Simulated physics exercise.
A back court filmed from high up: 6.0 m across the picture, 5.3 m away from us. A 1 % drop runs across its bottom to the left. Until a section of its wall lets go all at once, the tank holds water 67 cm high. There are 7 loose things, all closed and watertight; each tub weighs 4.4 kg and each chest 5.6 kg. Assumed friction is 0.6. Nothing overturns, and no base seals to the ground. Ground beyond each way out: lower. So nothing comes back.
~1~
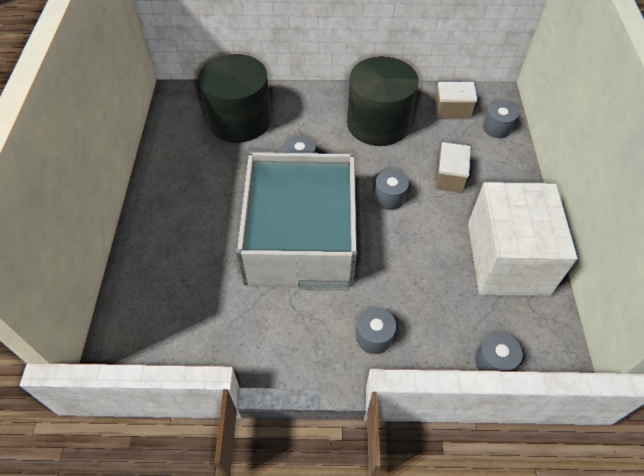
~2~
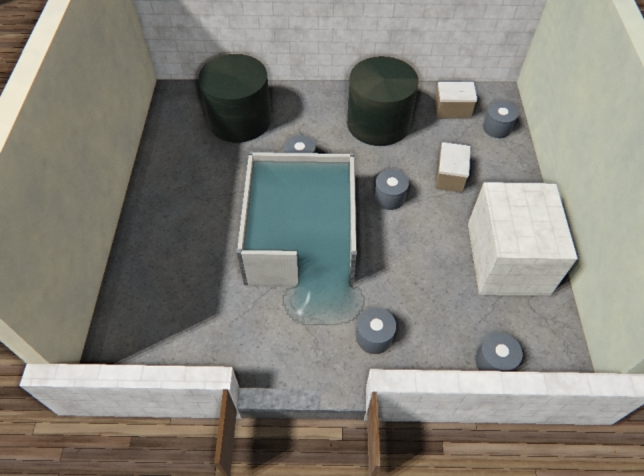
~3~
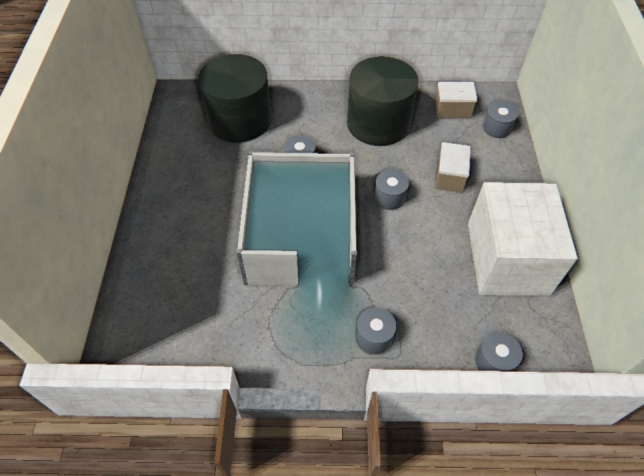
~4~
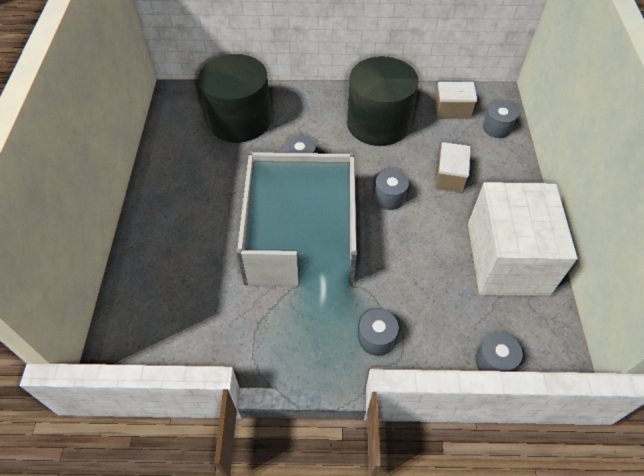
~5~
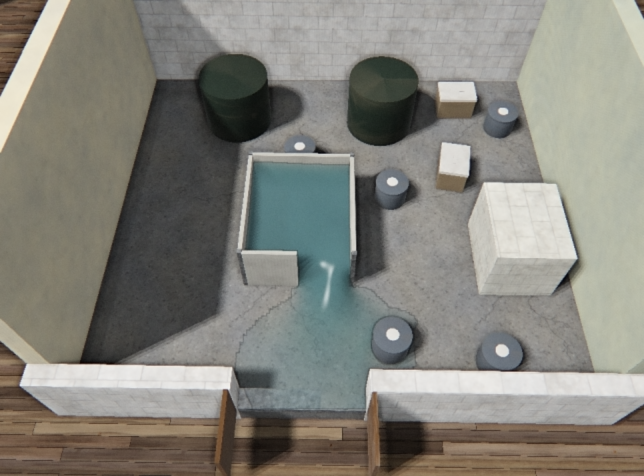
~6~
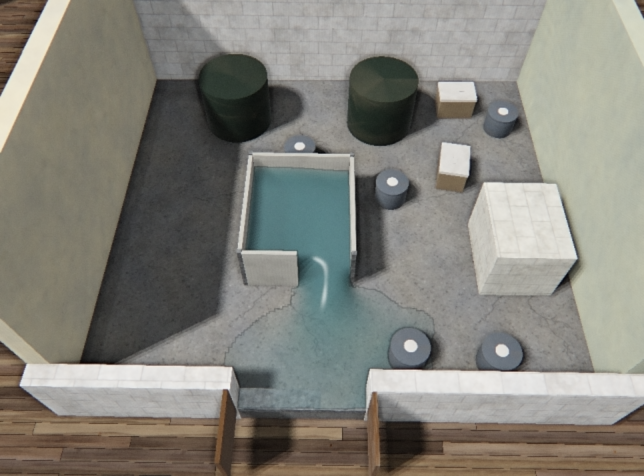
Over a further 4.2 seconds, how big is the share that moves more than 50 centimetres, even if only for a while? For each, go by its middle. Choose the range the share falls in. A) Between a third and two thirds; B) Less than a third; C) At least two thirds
B, less than a third.
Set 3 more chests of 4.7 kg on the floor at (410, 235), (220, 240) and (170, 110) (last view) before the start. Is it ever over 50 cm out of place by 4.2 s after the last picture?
In the order asked: Below the mark; below the mark; below the mark.
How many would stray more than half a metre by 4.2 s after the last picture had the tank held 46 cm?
Count: 2.
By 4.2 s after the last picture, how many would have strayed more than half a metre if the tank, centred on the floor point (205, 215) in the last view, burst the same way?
That gives 0 of them.
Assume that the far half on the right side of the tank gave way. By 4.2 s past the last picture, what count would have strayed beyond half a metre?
Result: 6.
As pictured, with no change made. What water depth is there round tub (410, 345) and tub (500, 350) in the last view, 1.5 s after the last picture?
Depth approx. 3 cm / 7 cm.
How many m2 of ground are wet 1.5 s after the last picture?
About 8.5 m2.
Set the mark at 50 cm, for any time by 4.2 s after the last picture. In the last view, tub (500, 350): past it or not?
Lab note: Shift exceeds the limit.
Then, 0.4 s after the last picture 1 of 7 are over 50 cm from their spots; 1 afloat.
Then, 1.5 s after the last picture 2 of 7 are over 50 cm from their spots; 1 afloat.
Then, 2.8 s after the last picture 2 of 7 are over 50 cm from their spots; 2 afloat.
Then, 4.2 s after the last picture 2 of 7 are over 50 cm from their spots, and 2 have been at some point; 1 afloat.
